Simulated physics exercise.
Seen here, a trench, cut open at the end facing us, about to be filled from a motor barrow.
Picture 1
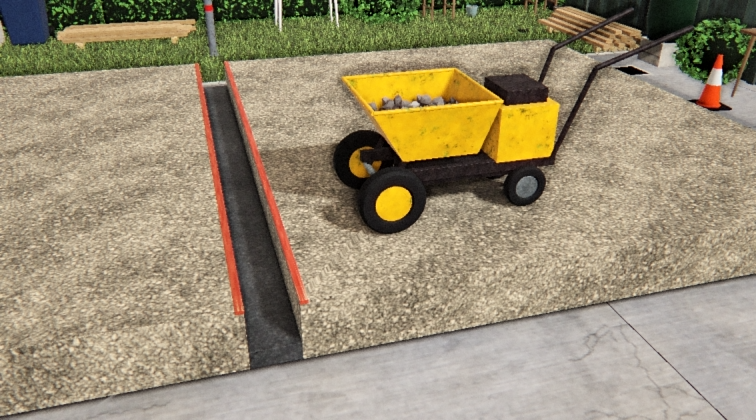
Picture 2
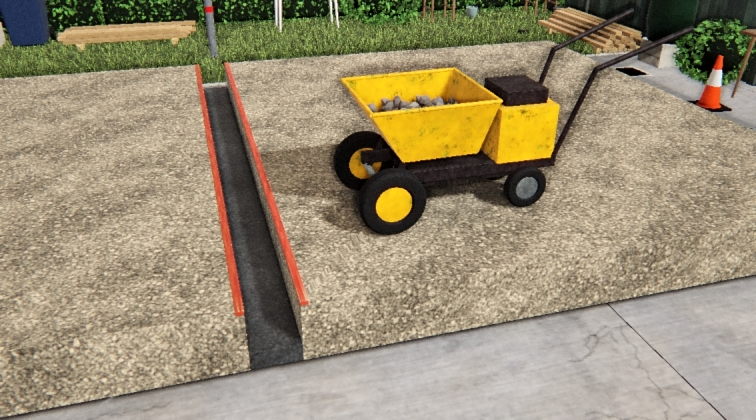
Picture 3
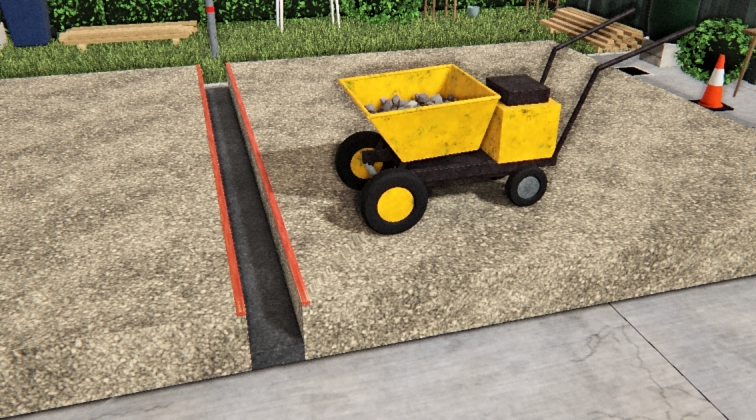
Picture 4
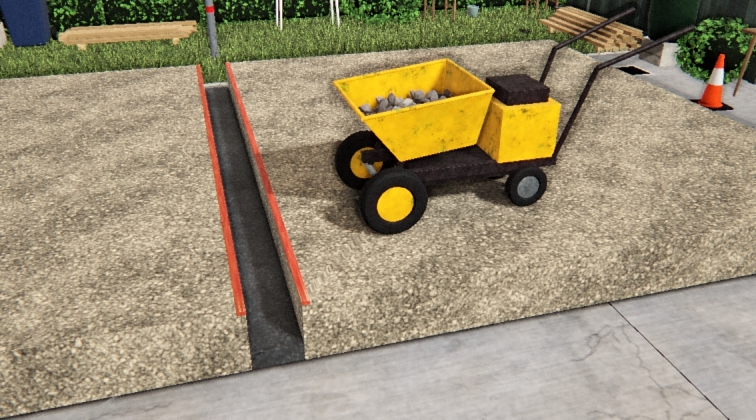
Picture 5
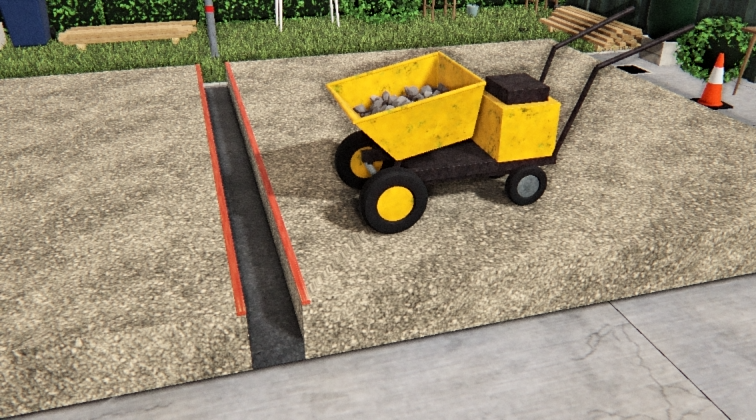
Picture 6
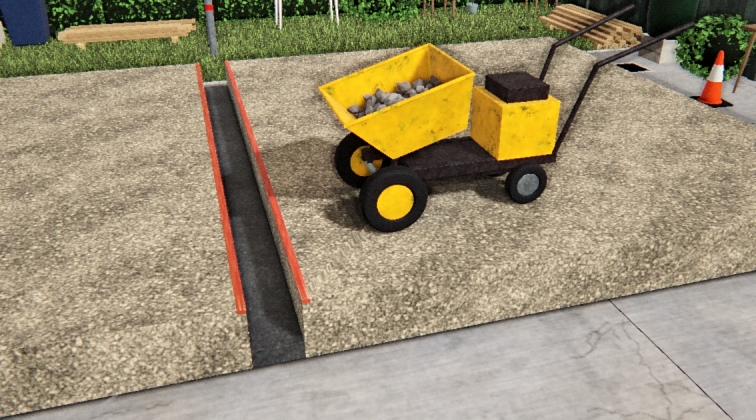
The footage shows a yellow motor barrow loaded with broken stones standing on gravel to the right of a narrow, orange-edged trench, its skip starting level, then gradually tilting toward the left while the wheels stay in place.
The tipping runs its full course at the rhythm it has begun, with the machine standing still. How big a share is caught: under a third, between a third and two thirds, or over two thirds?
The trench ends with over two thirds of it.
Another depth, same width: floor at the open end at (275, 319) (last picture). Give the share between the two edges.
Some 80 per cent.
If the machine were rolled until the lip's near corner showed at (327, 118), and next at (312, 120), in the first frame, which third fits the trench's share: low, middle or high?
First one to two thirds, then below one third.
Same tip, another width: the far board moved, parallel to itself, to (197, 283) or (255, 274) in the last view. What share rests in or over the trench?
In turn 100 and 90 in a hundred.
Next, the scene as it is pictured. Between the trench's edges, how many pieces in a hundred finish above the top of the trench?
Roughly 0 in a hundred.
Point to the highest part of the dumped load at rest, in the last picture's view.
At about (259, 227).
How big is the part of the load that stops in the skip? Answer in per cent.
About 0 per cent.
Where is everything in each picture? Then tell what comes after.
In the first picture, lip of the skip at (374, 114), level; top of the load at (419, 115), broken stones; first edge of the trench at (294, 268); far edge at (233, 277), the trench under half as wide as the skip, and about as deep as wide.
In the second picture, lip of the skip at (372, 115), level; top of the load at (418, 115).
In the third picture, lip of the skip at (370, 117), tipped barely; top of the load at (426, 112).
In the fourth picture, lip of the skip at (363, 119), tipped a little; top of the load at (427, 107).
In the fifth picture, lip of the skip at (355, 122), tipped a little; top of the load at (421, 103).
In the sixth picture, lip of the skip at (346, 126), tipped clearly; top of the load at (432, 97); first edge of the trench at (295, 267); far edge at (235, 277).
Soon, skip tipped steeply; all in the skip.
A while on, skip tipped right over; nearly all in the skip; a stray few short of the trench; a small part in or heaped over the trench.
Towards the end, skip tipped right over; a small part in the skip; a small part short of the trench; most in or heaped over the trench.
Finally, skip tipped right over; all in or heaped over the trench; none beyond it.
